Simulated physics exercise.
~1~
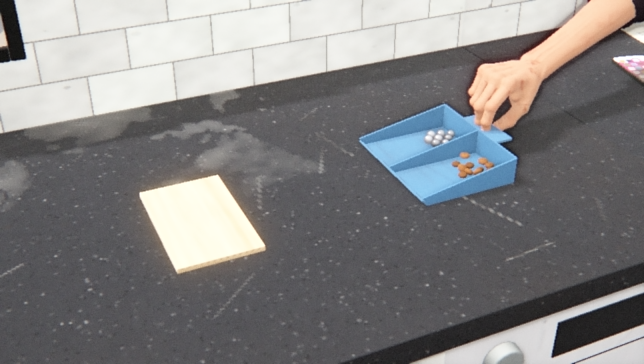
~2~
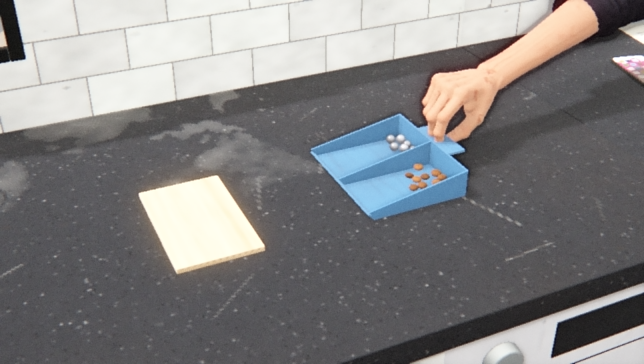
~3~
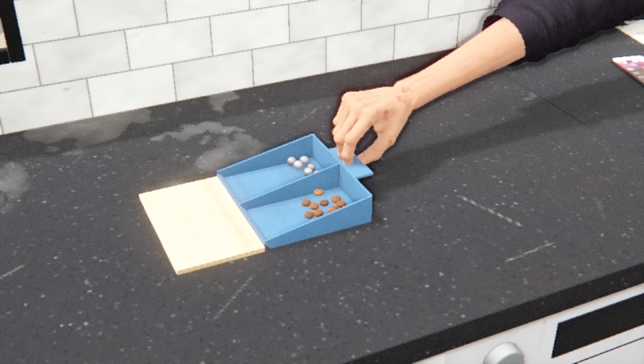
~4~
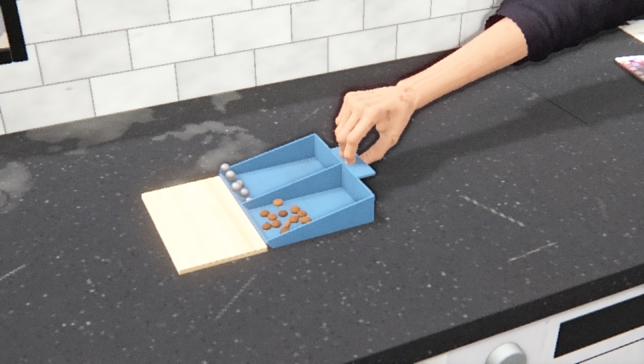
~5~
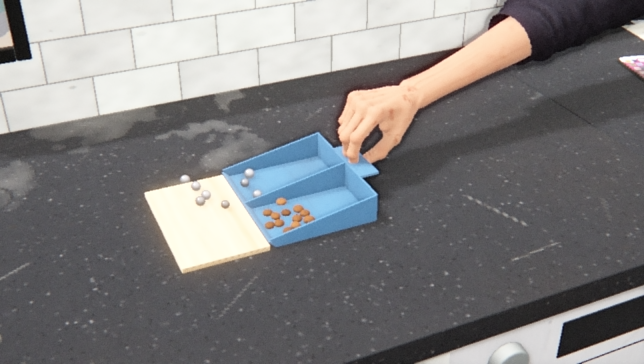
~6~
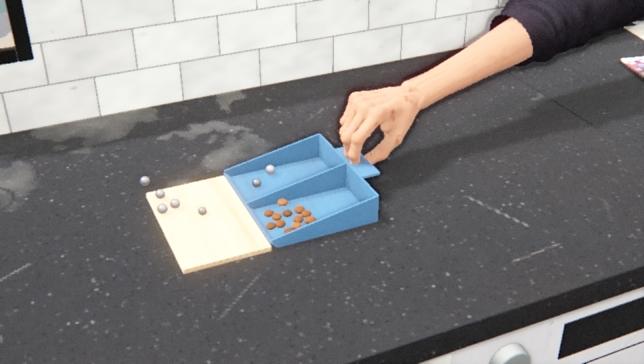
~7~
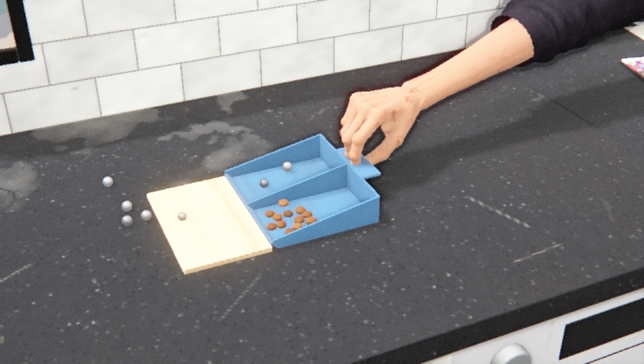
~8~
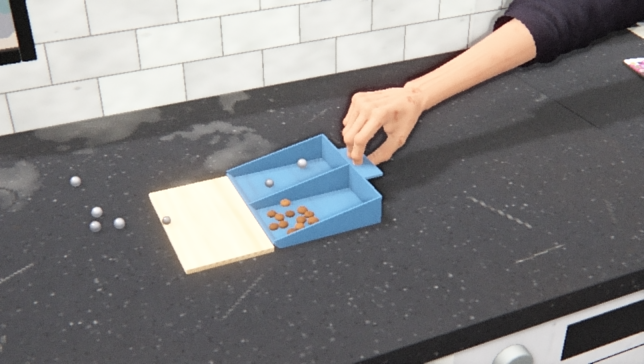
On a dark speckled kitchen counter below white brick tiles, seen from above at an angle, a hand grips a blue tray with two compartments on the right, while a pale flat board lies to the left. Small silvery balls sit in the farther compartment and brown pieces in the nearer one. The hand pushes the tray left until its front meets the board and stops. Both batches slide forward, and the brown pieces halt inside near the front rim. Most silvery balls spill over the board, several reaching the counter beyond, while two stay in the tray.
